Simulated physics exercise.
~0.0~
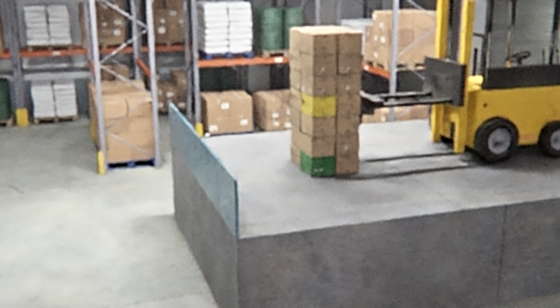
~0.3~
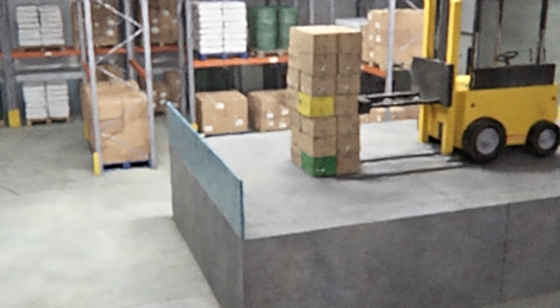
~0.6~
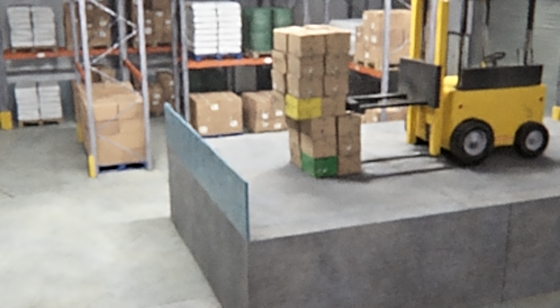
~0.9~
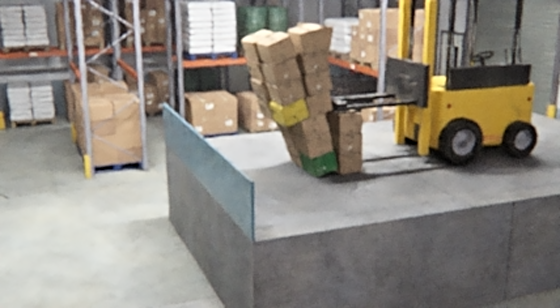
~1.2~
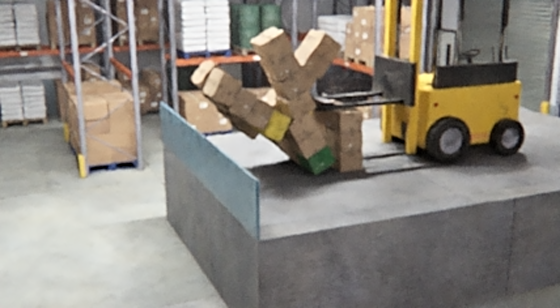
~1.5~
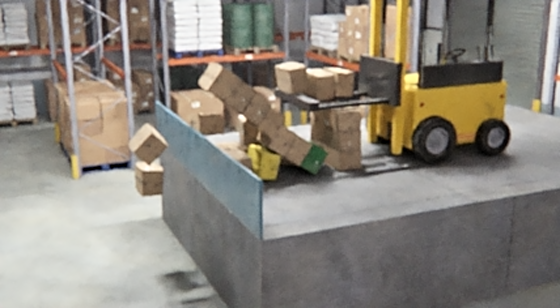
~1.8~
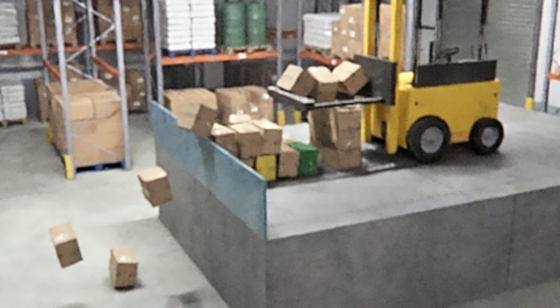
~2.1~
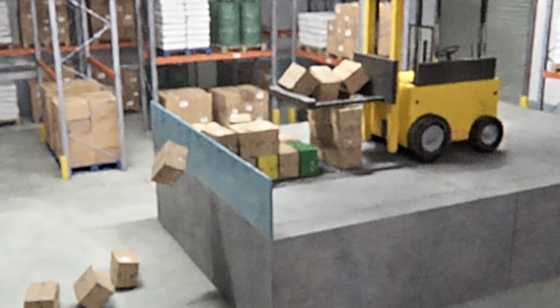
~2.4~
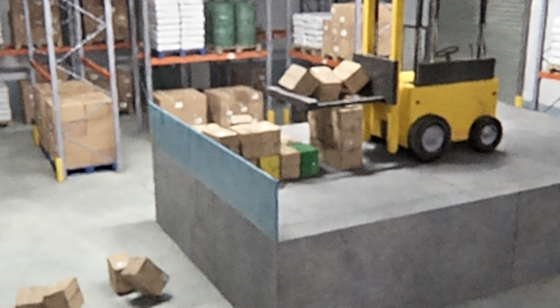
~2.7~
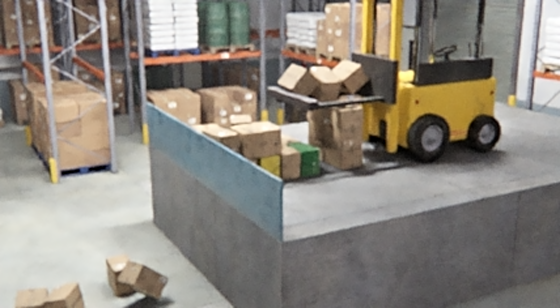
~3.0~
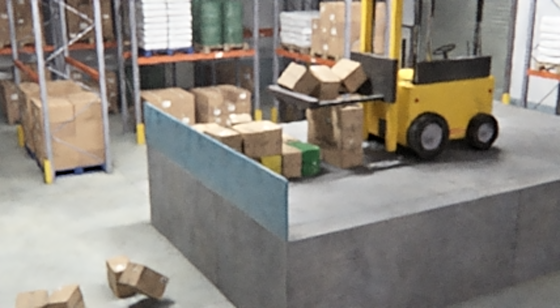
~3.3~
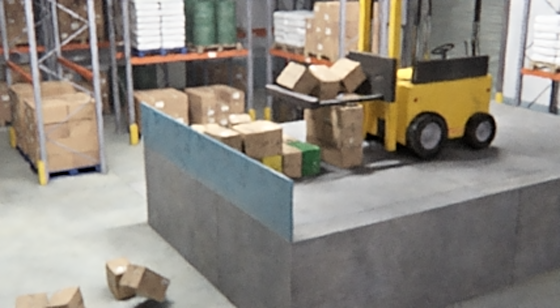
A yellow forklift topples stacked cartons leftward, and four drop over the low board to the floor.
